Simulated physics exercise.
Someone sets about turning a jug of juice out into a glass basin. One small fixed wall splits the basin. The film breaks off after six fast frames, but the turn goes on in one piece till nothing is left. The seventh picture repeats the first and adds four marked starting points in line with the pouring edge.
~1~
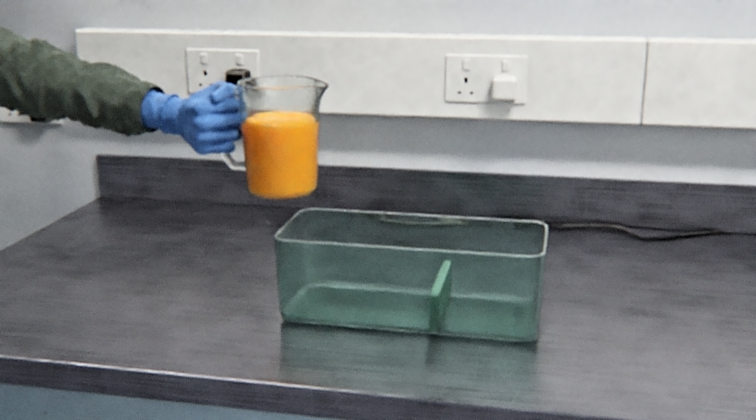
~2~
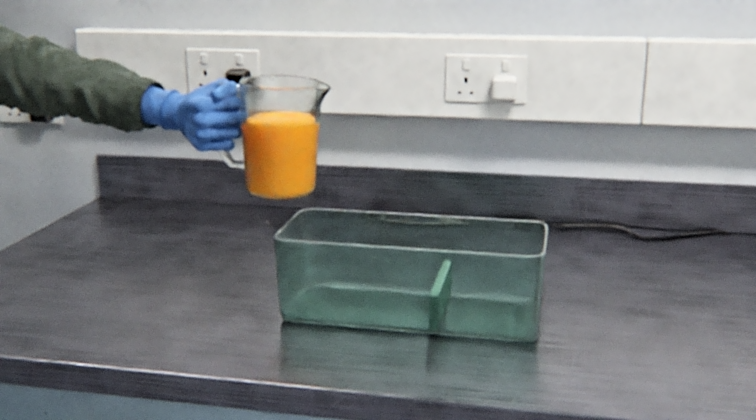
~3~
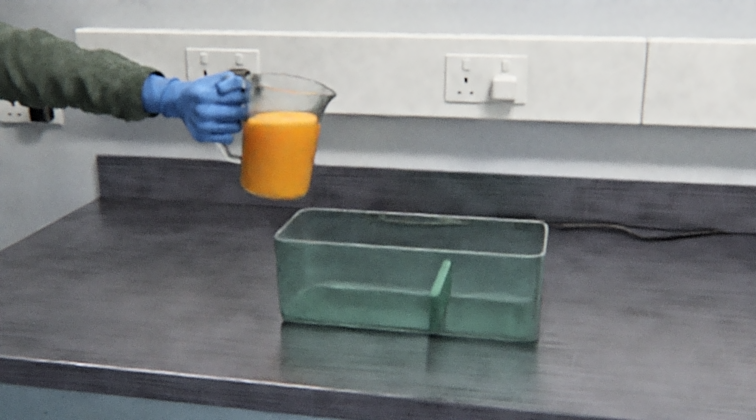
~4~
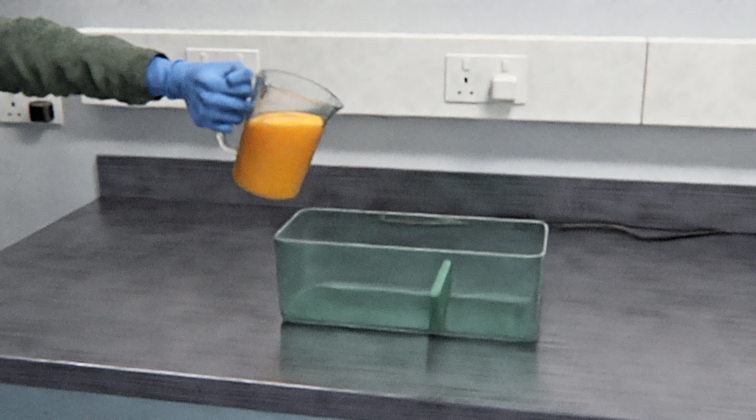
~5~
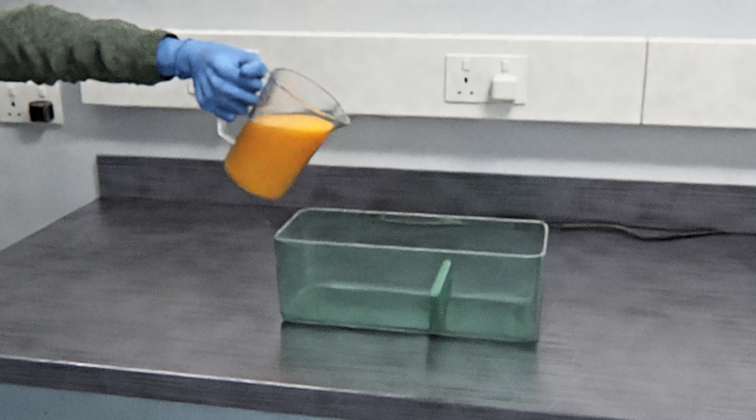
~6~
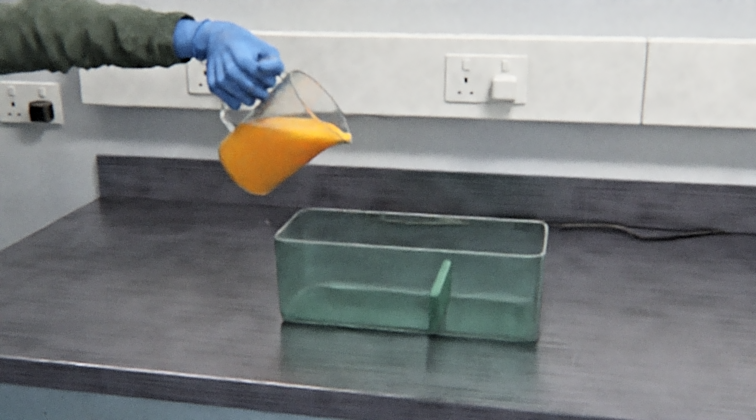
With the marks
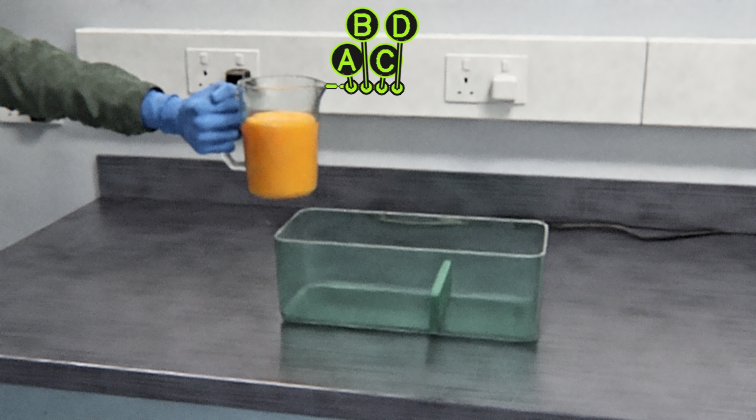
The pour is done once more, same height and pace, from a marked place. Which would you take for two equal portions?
C.
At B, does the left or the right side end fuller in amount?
The left side.
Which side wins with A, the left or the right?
The left one.
On the marked copy, A at (351, 86); B at (366, 87); C at (381, 87); D at (397, 88).
Choosing A, about 95 % ends left of the wall and 2 % right of it.
Choosing B, about 91 % ends left of the wall and 7 % right of it.
Choosing C, about 46 % ends left of the wall and 54 % right of it.
Choosing D, about 8 % ends left of the wall and 91 % right of it.
